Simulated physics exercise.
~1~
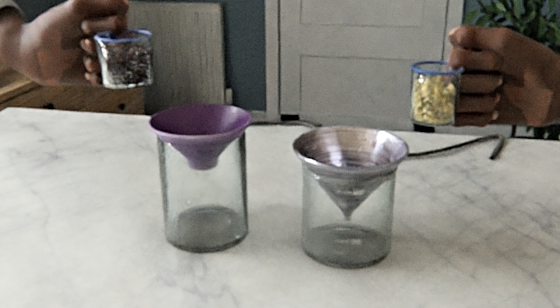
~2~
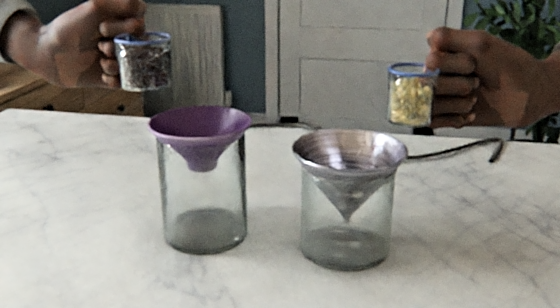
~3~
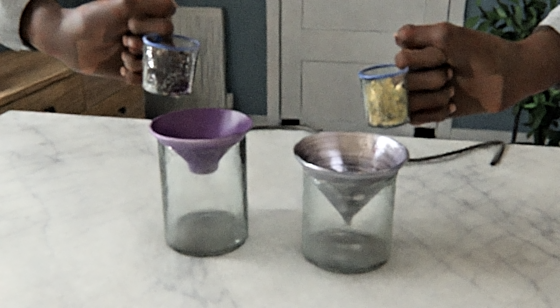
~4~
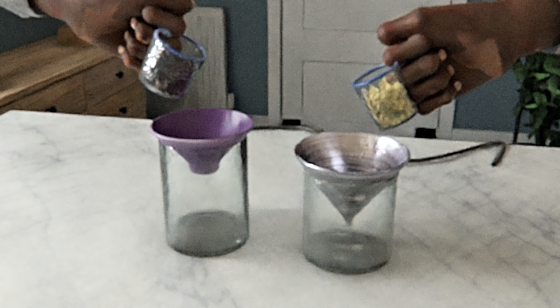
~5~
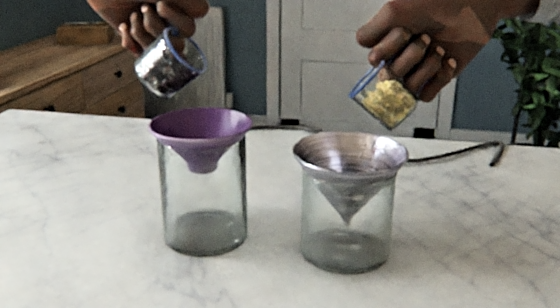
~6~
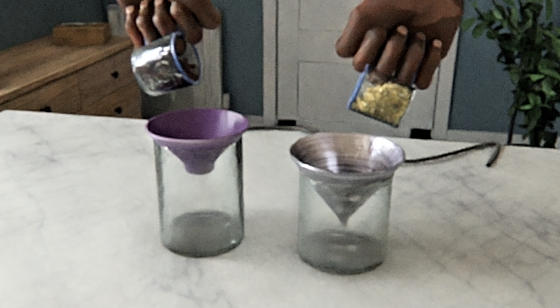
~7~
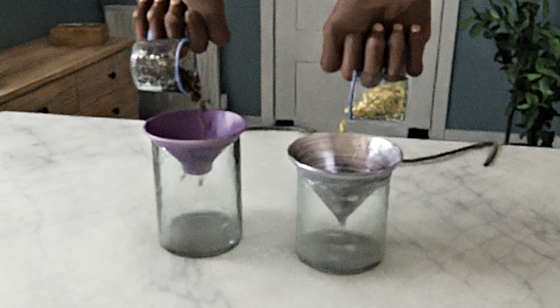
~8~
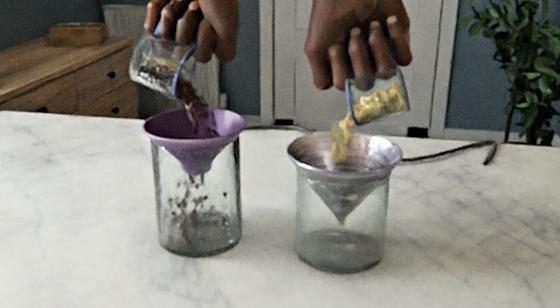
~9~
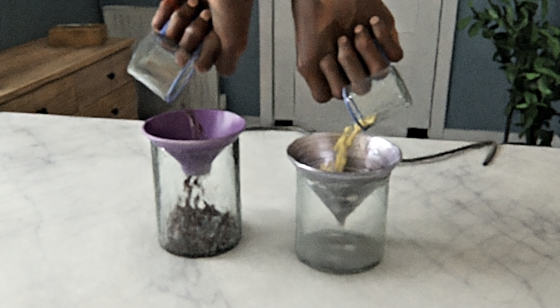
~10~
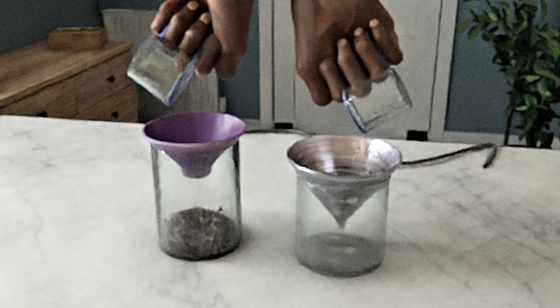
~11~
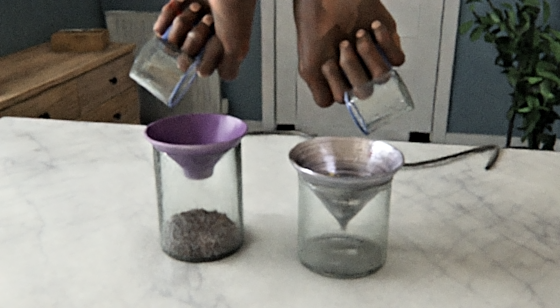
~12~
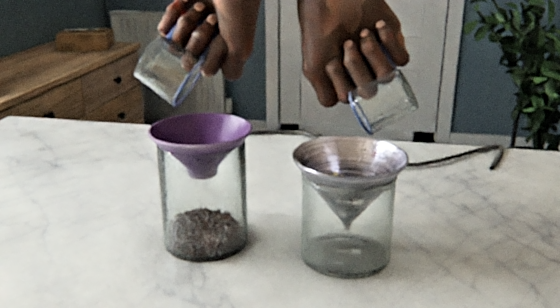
Two hands tip cups over funnels; dark bits fill the left jar, yellow pieces jam.
